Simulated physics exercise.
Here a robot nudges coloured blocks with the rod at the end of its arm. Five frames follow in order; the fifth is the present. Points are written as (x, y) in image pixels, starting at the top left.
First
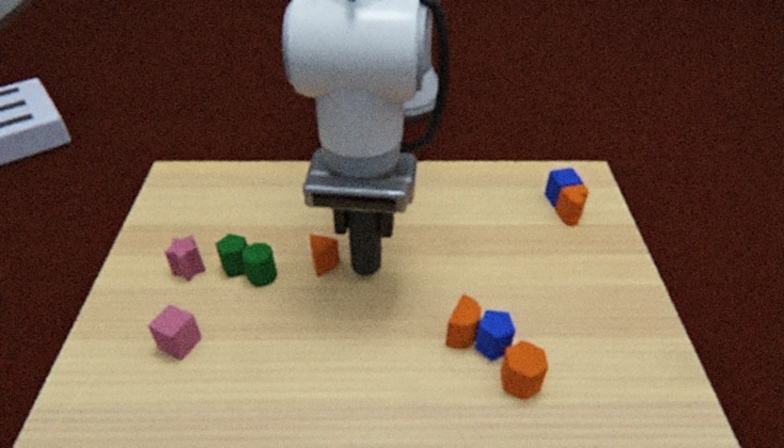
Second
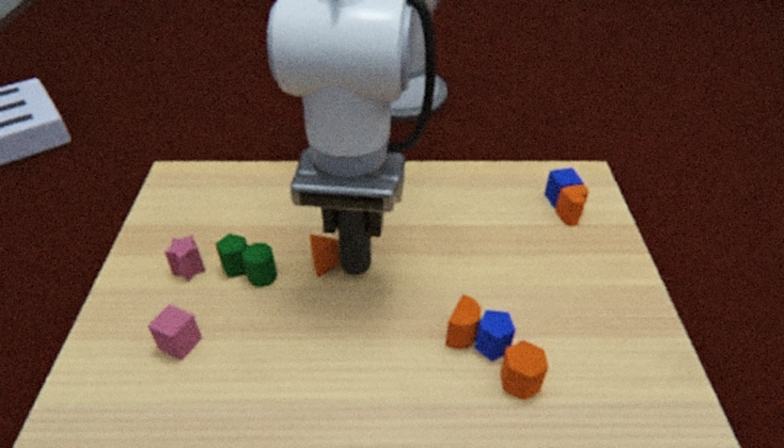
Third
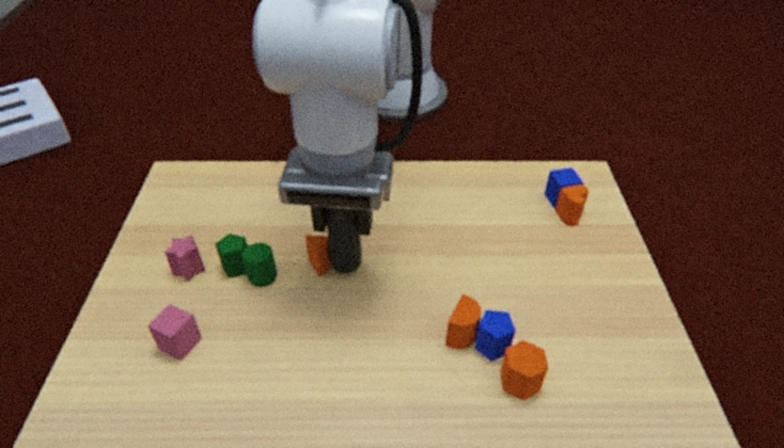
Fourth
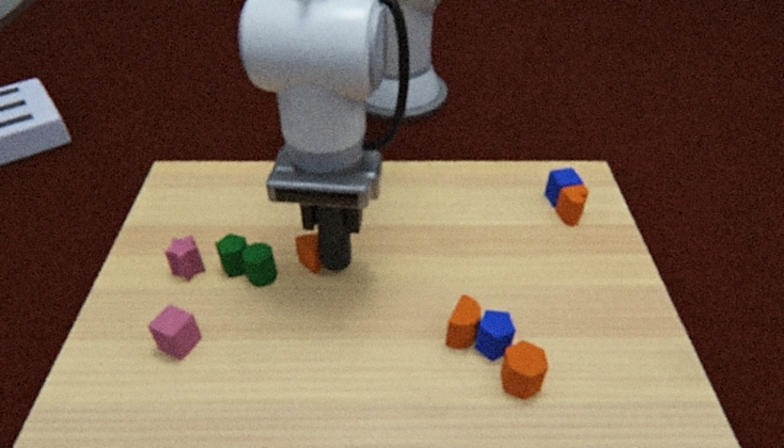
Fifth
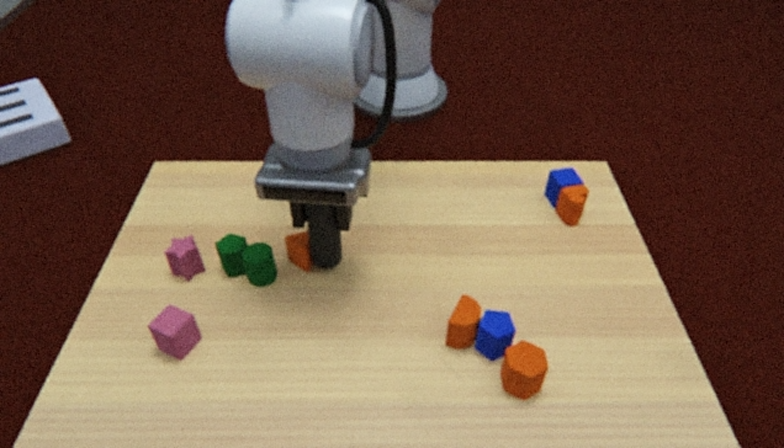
On a light wooden table, a robot arm moved its dark rod left and nudged an orange triangular piece a short way toward two green blocks, while the other coloured blocks stayed still.
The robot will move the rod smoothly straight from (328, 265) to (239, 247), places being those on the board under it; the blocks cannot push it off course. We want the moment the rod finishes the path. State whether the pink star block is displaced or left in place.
Left in place.
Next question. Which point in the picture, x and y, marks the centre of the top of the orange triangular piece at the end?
(209, 221)
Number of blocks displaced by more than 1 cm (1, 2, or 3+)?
It should be one.
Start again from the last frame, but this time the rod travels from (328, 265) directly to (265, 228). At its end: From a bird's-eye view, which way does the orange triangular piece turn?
Counterclockwise rotation.
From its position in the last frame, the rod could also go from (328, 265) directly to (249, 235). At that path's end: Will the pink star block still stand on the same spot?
It seems so.
On the path given first. One third of the way, rod (296, 252); orange triangular piece (269, 232).
Two thirds of the way, rod (266, 246); orange triangular piece (238, 226), turned 15° anticlockwise.
At the end, rod (237, 240); pink star block in place; orange triangular piece (209, 221), turned 15° anticlockwise.
